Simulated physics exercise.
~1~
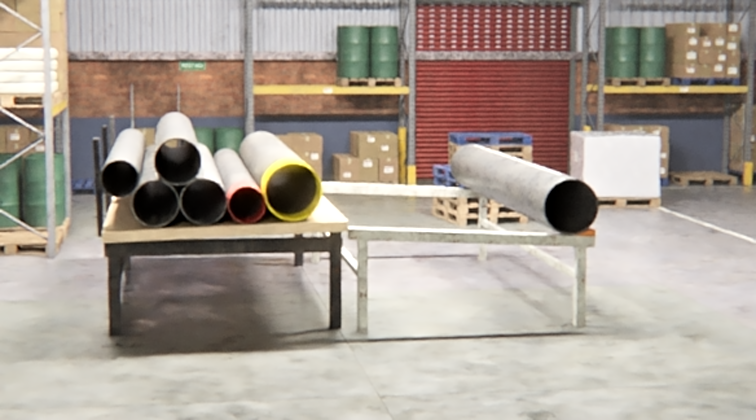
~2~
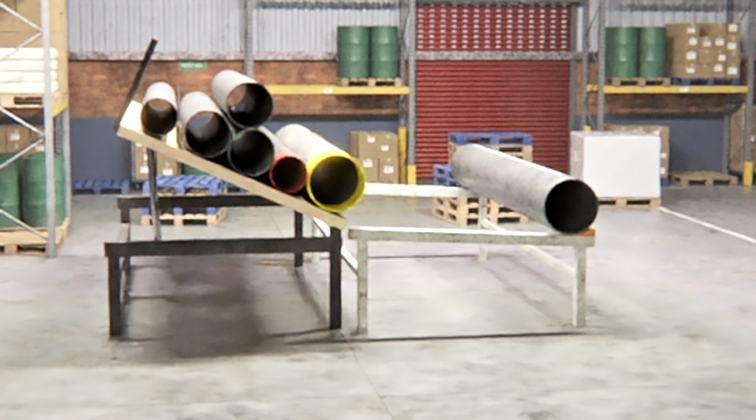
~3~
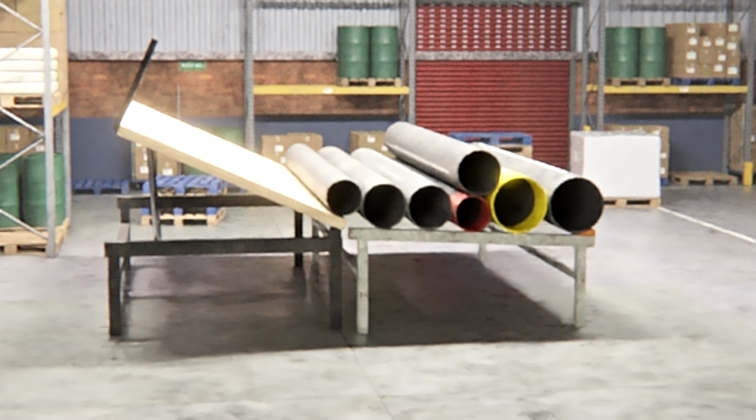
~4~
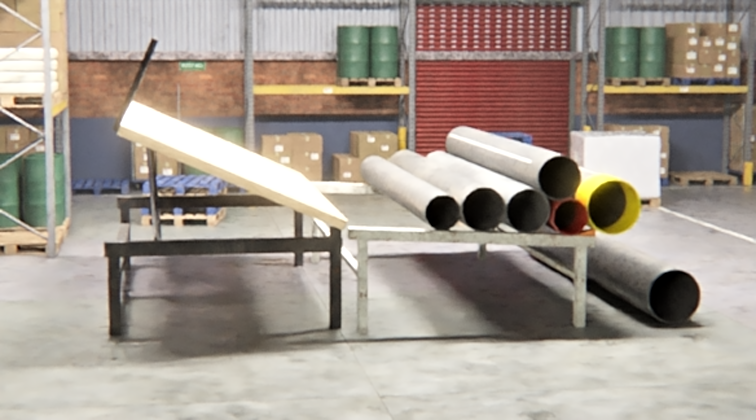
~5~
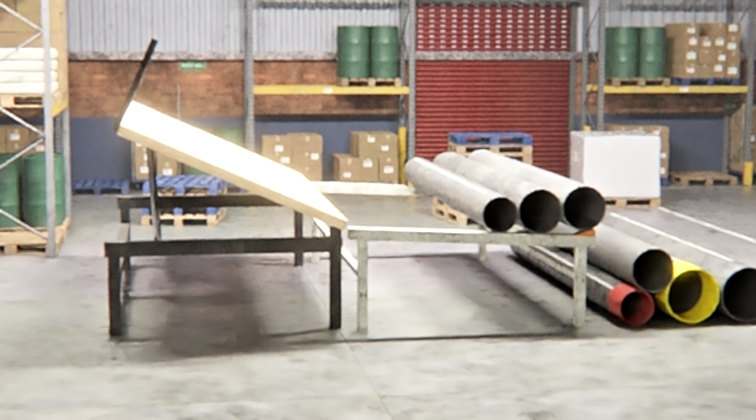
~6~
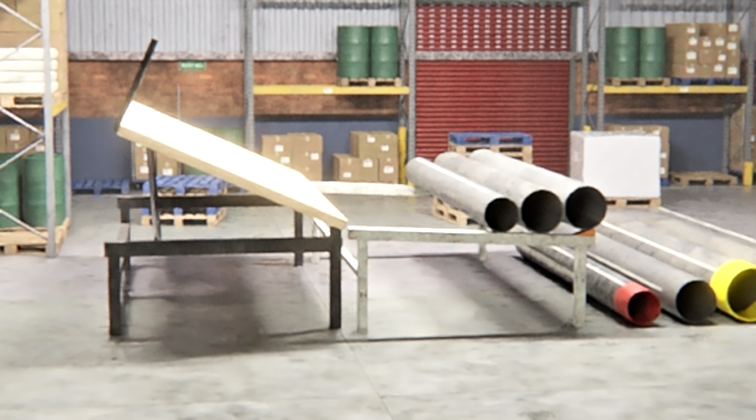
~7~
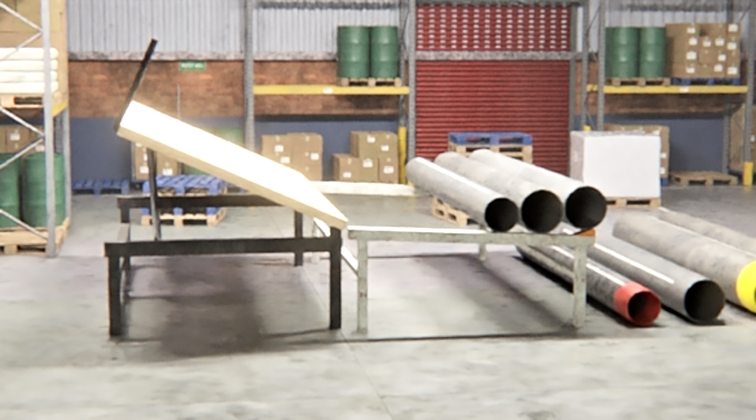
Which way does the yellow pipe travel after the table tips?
The yellow pipe moves to the right, rolling off the table, across the rack and over its far end onto the floor.
In a warehouse with shelving, boxes, green drums and a red shutter, seen from the front, a dark-legged table holds a stack of grey pipes with a red one and a yellow one. Beside it on the right, a pale rack carries a single grey pipe. The table's left side lifts, and the pipes roll down to the right onto the rack, crowding against the one already there. That grey pipe drops off the far end first, and yellow, red and another grey follow. Three grey pipes stay on the rack, while red and yellow end up on the floor, yellow at the right edge of the view.
